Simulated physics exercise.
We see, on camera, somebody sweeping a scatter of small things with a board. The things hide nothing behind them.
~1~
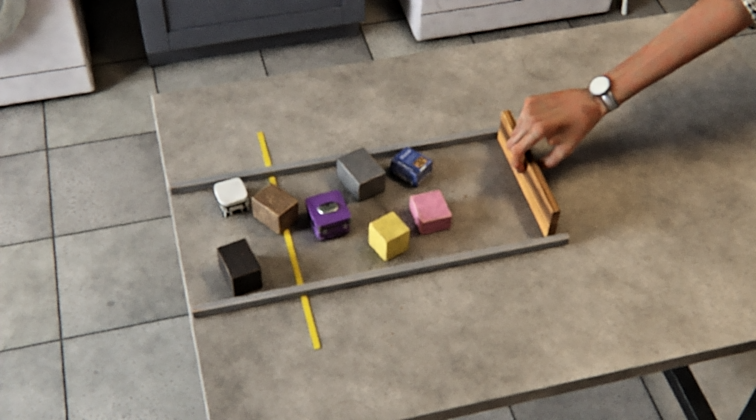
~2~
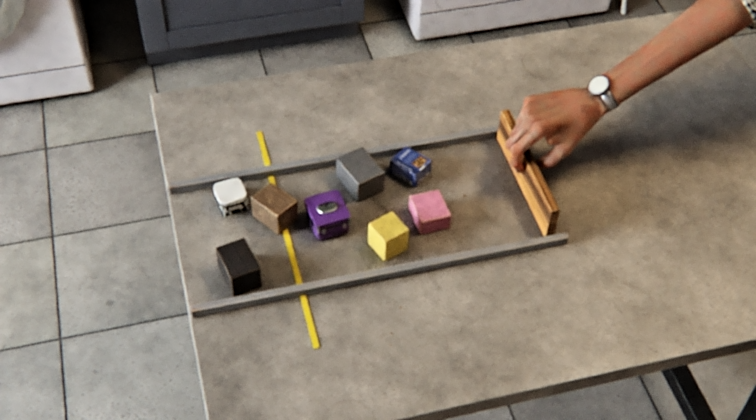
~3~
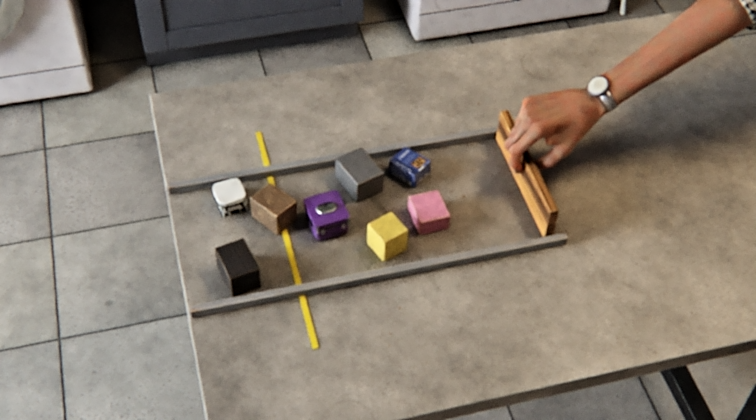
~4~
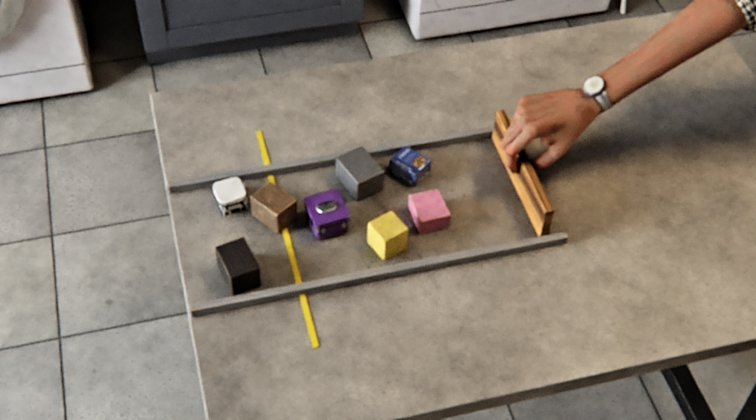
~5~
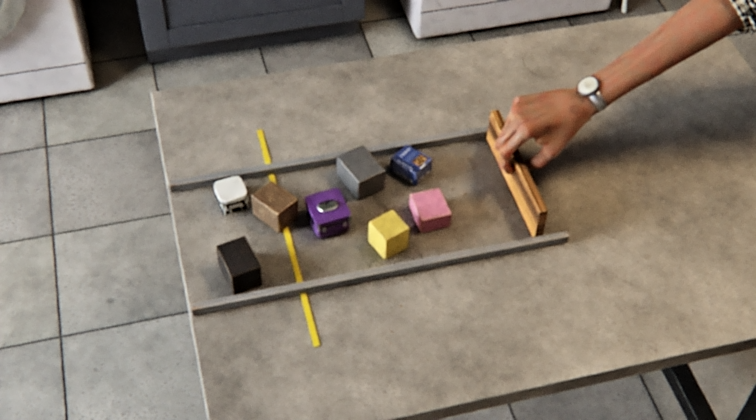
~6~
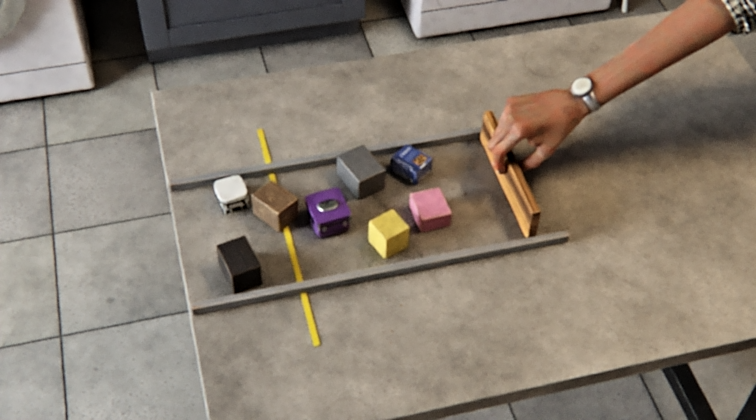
On a mottled grey table above a tiled floor, seen from above at an angle, two thin grey rails run across the surface. Between them sit a black block, white case, brown block, purple case, grey block, dark blue box, yellow block and pink block, with yellow tape crossing at left. At right, a hand wearing a watch slides a wooden board slightly leftward, while the objects and view stay practically still.
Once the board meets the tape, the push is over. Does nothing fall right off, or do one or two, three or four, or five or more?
Lost: Not one.
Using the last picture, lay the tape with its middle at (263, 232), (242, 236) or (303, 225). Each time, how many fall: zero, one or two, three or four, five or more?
Counting what would fall each time, I get no fall at all; one to two; zero.
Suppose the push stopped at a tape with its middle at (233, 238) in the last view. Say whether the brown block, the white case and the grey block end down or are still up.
Okay, the brown block plunges, the white case plunges, and the grey block sits tight.
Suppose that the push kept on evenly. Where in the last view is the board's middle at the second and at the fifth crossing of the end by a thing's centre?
Its centre point is roughly (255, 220) and later (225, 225).
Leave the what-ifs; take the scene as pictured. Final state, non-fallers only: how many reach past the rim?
The count is 0.
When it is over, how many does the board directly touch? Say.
It ends up touching 3.
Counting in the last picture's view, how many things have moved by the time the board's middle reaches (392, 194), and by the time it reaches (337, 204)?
Counts: 4 and 7.
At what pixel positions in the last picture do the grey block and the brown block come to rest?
The first sits around (234, 194), while the other sits around (203, 214).
Early on, none off yet; black block at rest near (239, 265); white case at rest near (231, 195); brown block at rest near (275, 206).
A while later, none off yet; black block at rest near (239, 265); white case travelled a little near (223, 189); brown block travelled about its own width near (235, 209).
Finally, the number that fall off is zero.
